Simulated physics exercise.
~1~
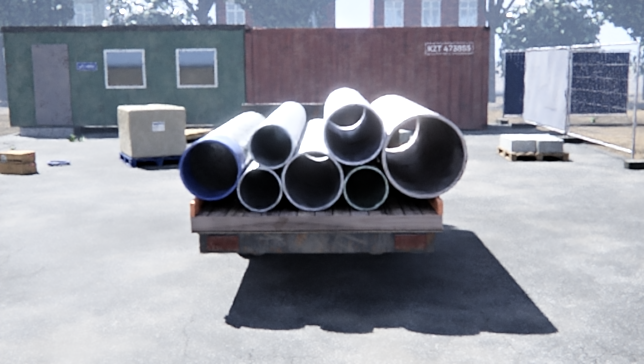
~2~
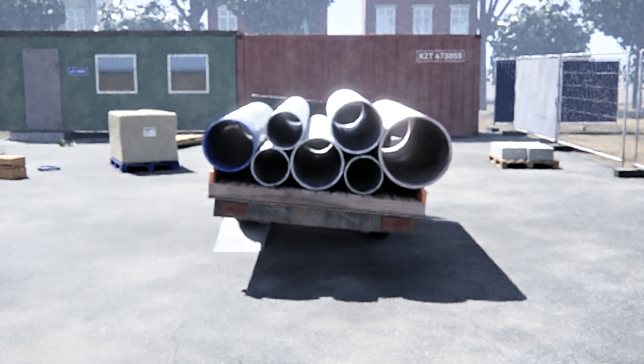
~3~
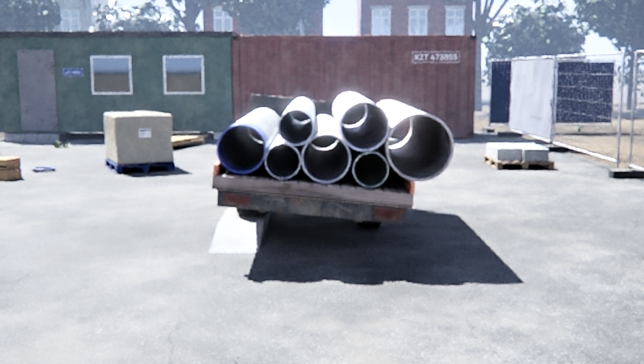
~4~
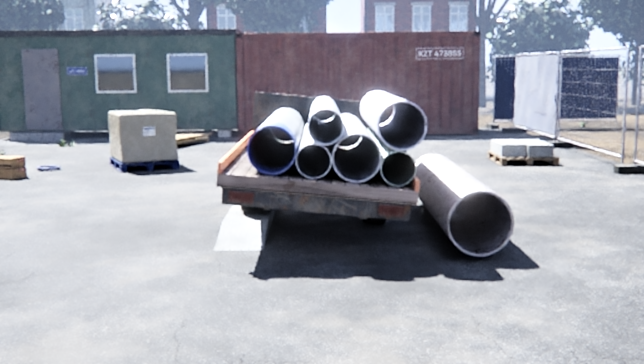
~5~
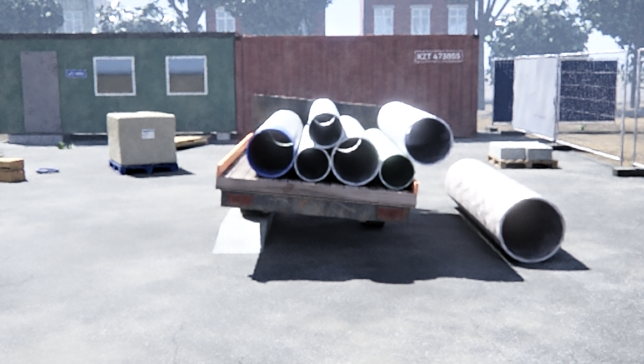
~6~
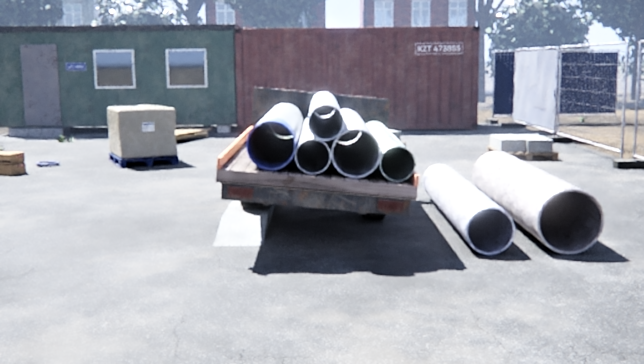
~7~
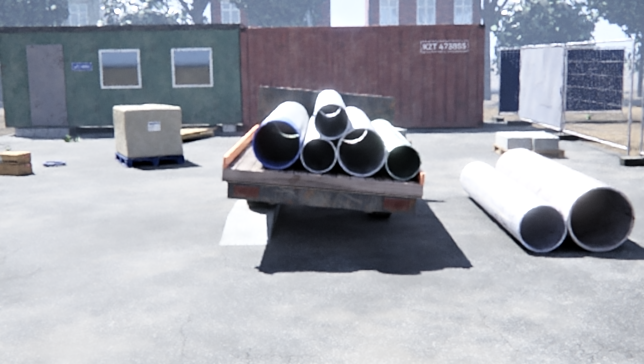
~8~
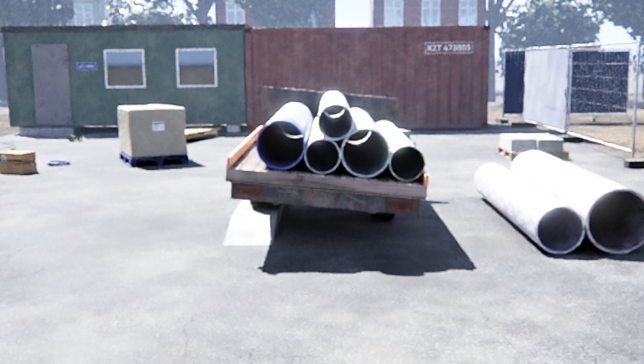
A low flat trailer loaded with seven loose steel pipes, seen from behind by a slightly swaying camera, creeps away across a sunlit paved yard. A green cabin, a rust-red container and a wrapped crate stand behind it, with fence panels at right. The trailer tilts down to the right as its left side climbs a pale slab, and the pipes shift that way. The large grey pipe at the right drops off and rolls aside, then another from the top follows. The two lie together on the ground at right, while the blue pipe stays aboard with four others.
